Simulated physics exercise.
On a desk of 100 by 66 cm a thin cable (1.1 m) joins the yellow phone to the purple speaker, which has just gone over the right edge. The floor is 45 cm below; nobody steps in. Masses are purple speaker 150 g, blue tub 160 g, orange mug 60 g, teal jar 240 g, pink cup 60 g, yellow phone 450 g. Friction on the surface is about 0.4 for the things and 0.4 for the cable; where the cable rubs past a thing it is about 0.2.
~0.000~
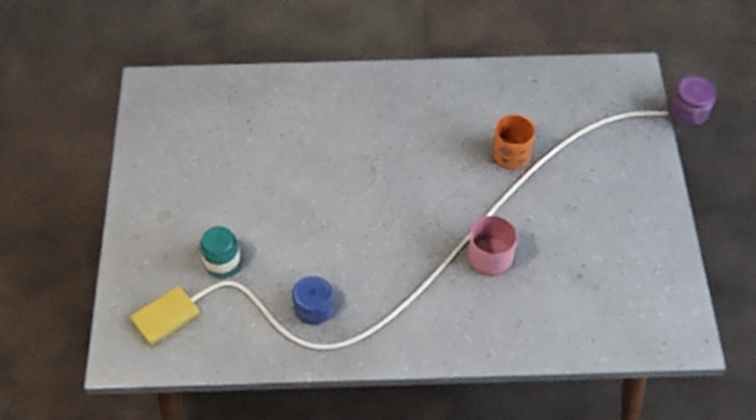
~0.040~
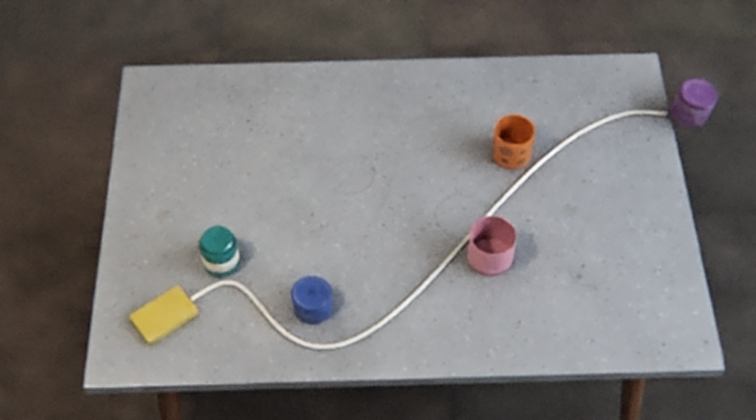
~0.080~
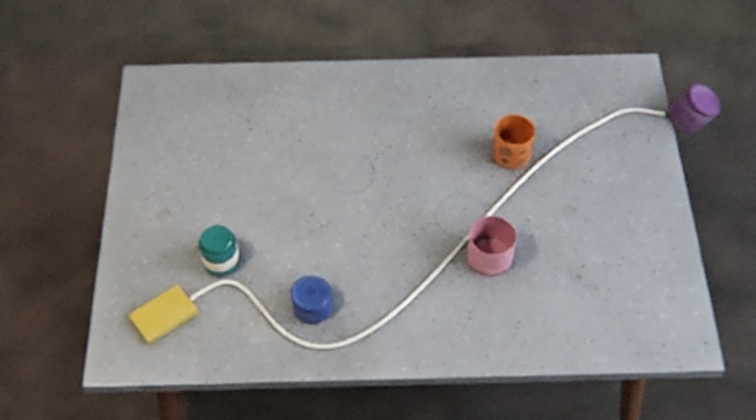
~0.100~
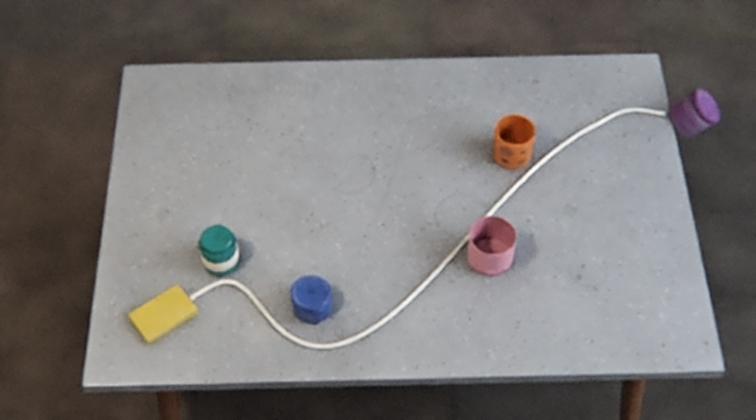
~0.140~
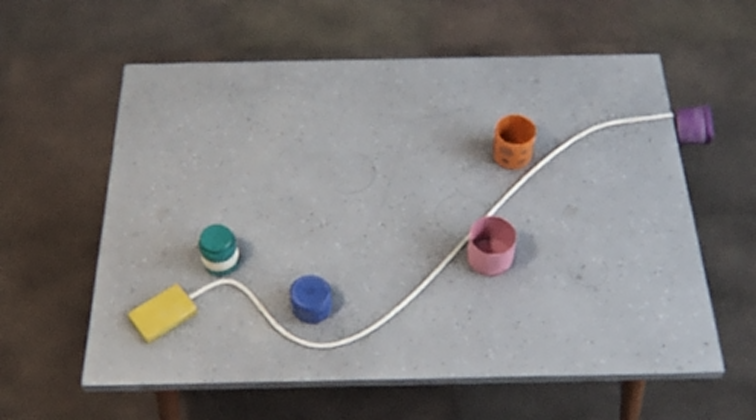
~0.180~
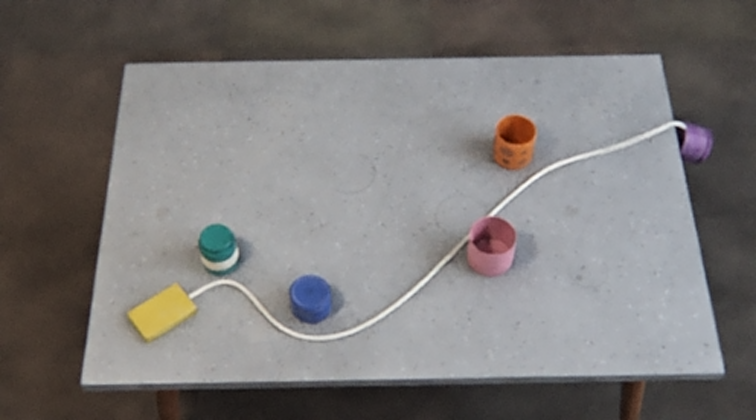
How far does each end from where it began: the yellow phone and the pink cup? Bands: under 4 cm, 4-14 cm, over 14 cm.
Result: Yellow phone stays in the low band, pink cup barely shifts.
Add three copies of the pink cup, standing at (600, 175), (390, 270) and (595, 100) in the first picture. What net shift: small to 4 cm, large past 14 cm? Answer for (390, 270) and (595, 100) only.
In that order: Small, small.
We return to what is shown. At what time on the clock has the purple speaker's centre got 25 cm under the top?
That is: 0.70 s.
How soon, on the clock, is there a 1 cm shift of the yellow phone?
About: Yellow phone 0.36 s.
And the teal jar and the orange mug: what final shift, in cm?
About: Teal jar 0 cm, orange mug 0 cm.
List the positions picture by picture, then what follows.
Yellow phone (164, 313); pink cup (494, 235); cable runs through (616, 118) (523, 179) (451, 258) (362, 336) (251, 295), in the first picture.
Purple speaker (697, 92); cable runs through (615, 117) (450, 258) (250, 295), in the second picture.
Purple speaker (698, 98); cable runs through (614, 115) (450, 258) (250, 294), in the third picture.
Purple speaker (695, 113); cable runs through (614, 115) (450, 258) (250, 294), in the fourth picture.
Purple speaker (693, 126); cable runs through (620, 121) (450, 257) (249, 294), in the fifth picture.
Yellow phone (162, 310); pink cup (493, 235); cable runs through (647, 135) (536, 177) (456, 250) (365, 326) (249, 295), in the sixth picture.
At 0.4 s, the cable's tail end at (198, 305); yellow phone 1 cm off its start, purple speaker over the edge, blue tub 4 cm off its start.
At 0.7 s, the cable's tail end at (198, 305); yellow phone 1 cm off its start, purple speaker over the edge, blue tub 4 cm off its start.
At 0.9 s, the cable's tail end at (199, 305); yellow phone 1 cm off its start at (168, 313), purple speaker over the edge, blue tub 4 cm off its start at (308, 268).
At 1.2 s, the cable's tail end at (199, 305); yellow phone 1 cm off its start, purple speaker over the edge, blue tub 4 cm off its start.
At 2.4 s, the cable's tail end at (199, 305); yellow phone 1 cm off its start at (168, 313), pink cup 0 cm off its start at (495, 237), purple speaker over the edge, blue tub 4 cm off its start at (309, 268).
